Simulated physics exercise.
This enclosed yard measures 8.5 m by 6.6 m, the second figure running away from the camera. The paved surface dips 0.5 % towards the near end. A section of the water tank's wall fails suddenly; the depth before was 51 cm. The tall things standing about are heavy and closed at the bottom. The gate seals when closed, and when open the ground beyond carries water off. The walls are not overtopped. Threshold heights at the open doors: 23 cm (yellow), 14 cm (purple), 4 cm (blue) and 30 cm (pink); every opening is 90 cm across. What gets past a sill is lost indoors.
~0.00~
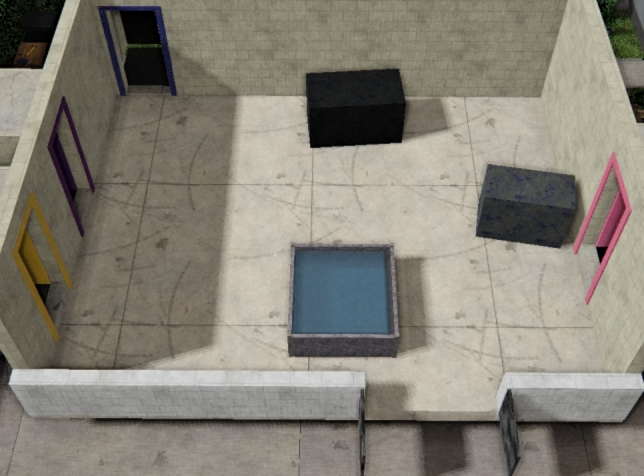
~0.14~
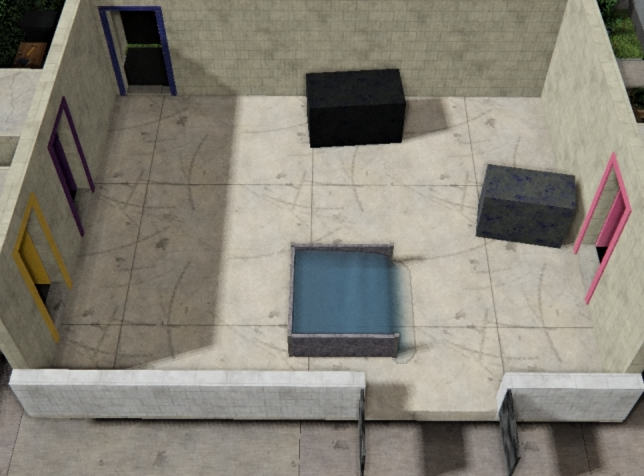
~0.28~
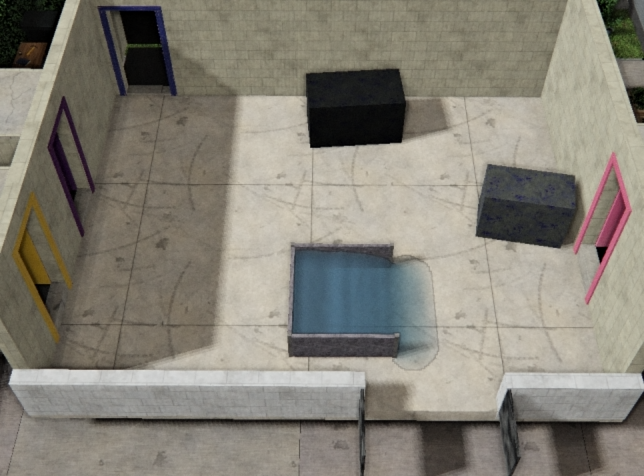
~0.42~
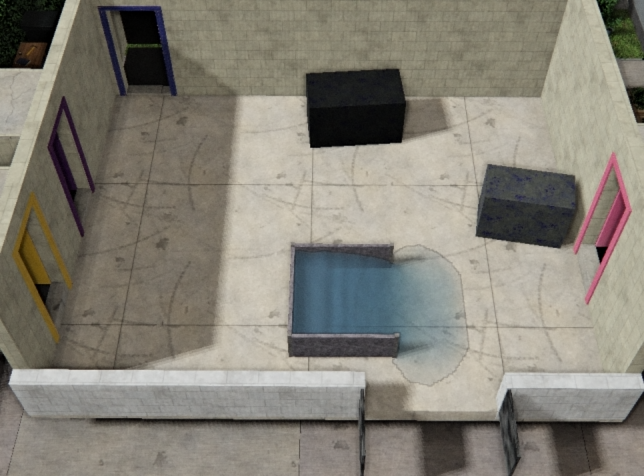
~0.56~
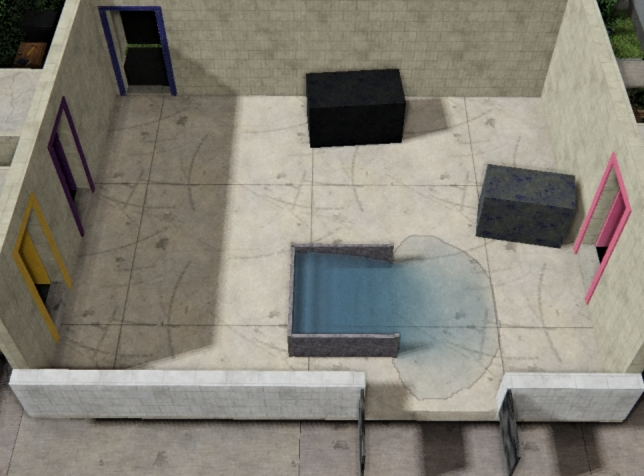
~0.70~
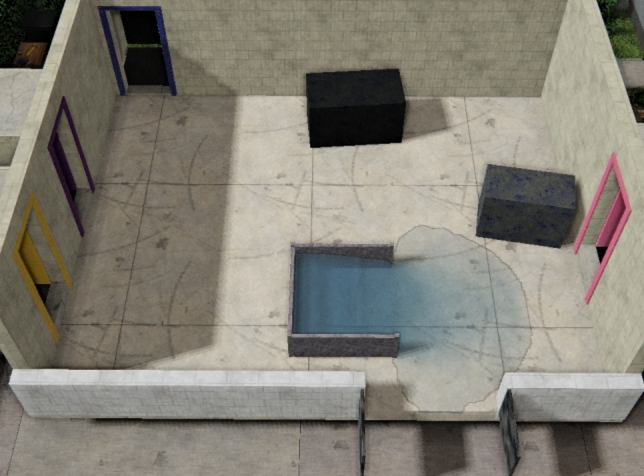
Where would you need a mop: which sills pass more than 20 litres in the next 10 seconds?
Door by door: At the yellow door it keeps below the limit; at the purple door it does not reach the limit; at the blue door it does not reach the limit; at the pink door it does not reach the limit.
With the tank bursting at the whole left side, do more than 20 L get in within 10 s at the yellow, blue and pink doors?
Against that limit: Yellow under, blue above, pink not over.
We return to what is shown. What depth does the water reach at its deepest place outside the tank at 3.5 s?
Up to some 20 cm.
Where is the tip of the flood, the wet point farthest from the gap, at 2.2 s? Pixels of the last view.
Around (560, 189).
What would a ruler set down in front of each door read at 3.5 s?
In cm: Yellow 0, purple 0, blue 0, pink 19.
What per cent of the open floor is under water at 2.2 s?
Near 20 per cent is wet.
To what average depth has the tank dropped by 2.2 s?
About 14 cm.
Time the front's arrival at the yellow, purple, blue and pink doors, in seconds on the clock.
Yellow not within the 10 s, purple not in the 10 s, blue not within the 10 s, pink 1.1 s.
After 1.4 s water covers 20 % of the floor and is deepest (24 cm) near (587, 306); yellow door not reached, purple door not reached, blue door not reached, pink door 19 cm at the sill, 0 L in.
After 2.2 s water covers 20 % of the floor and is deepest (33 cm) near (608, 397); yellow door not reached, purple door not reached, blue door not reached, pink door 26 cm at the sill, 0 L in.
After 3.5 s water covers 25 % of the floor and is deepest (20 cm) near (579, 270); yellow door not reached, purple door not reached, blue door not reached, pink door 19 cm at the sill, 0 L in.
After 6.0 s water covers 40 % of the floor and is deepest (10 cm) near (608, 397); yellow door not reached, purple door not reached, blue door not reached, pink door 7 cm at the sill, 0 L in.
After 10.0 s water covers 50 % of the floor and is deepest (6 cm) near (400, 334); yellow door not reached, purple door not reached, blue door not reached, pink door 3 cm at the sill, 0 L in.
